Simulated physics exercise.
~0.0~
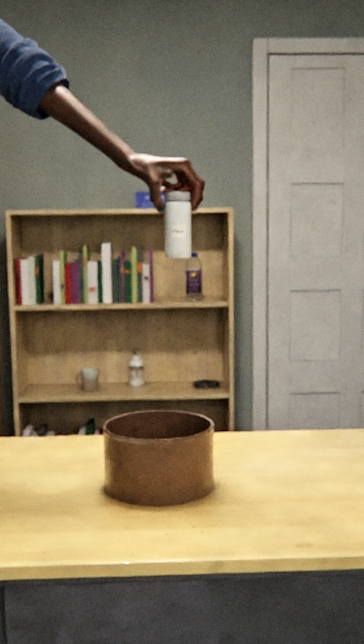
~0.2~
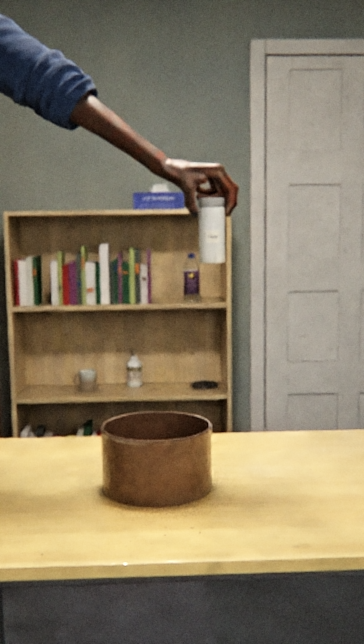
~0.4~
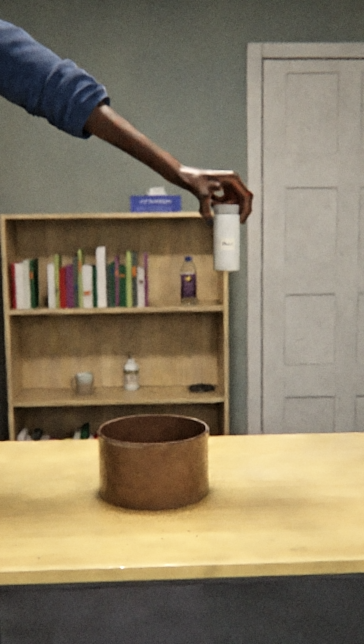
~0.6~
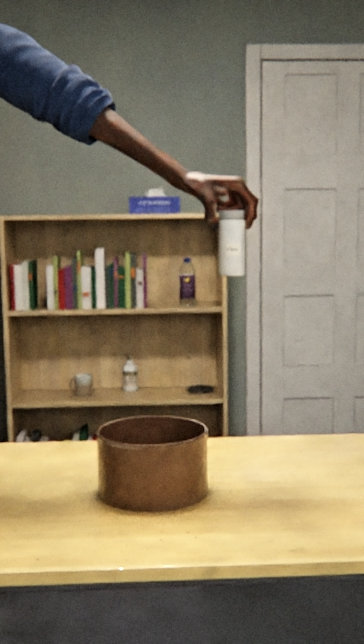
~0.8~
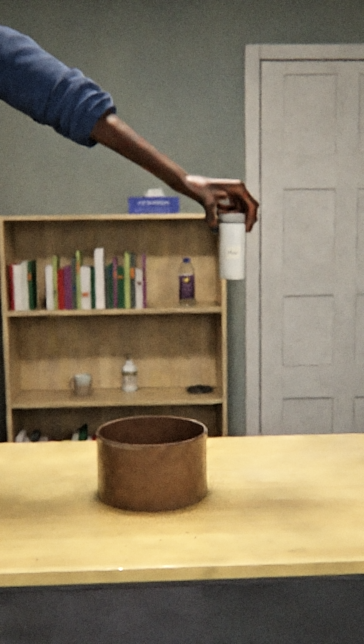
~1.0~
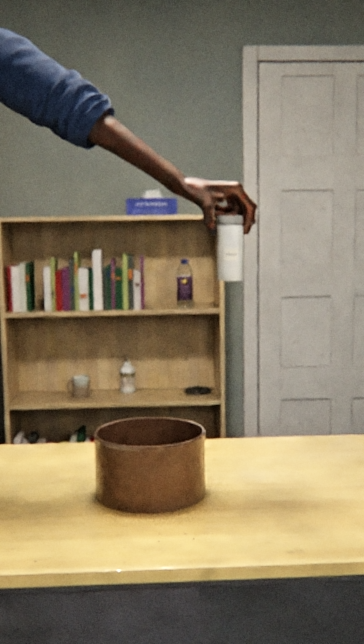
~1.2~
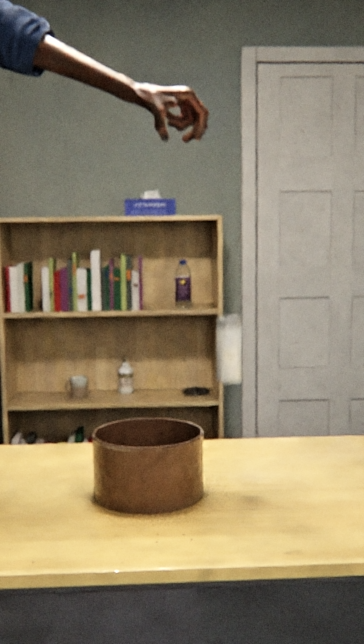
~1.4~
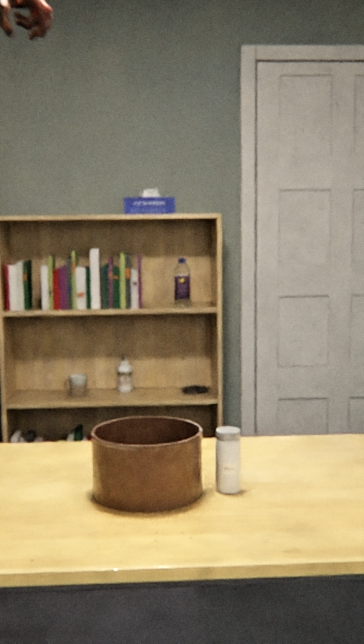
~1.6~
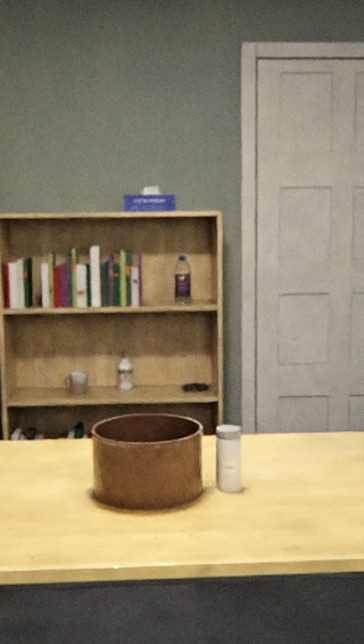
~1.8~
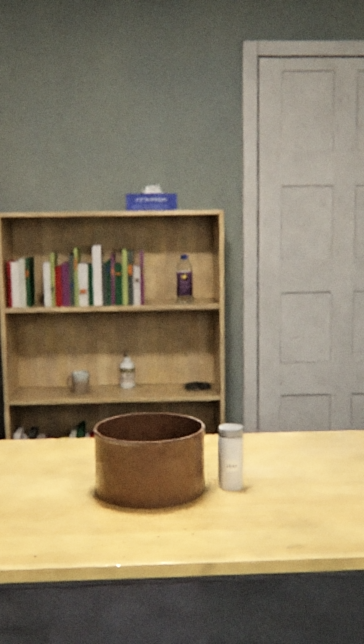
Above a table, a hand releases a white shaker, which lands upright beside the brown bucket.
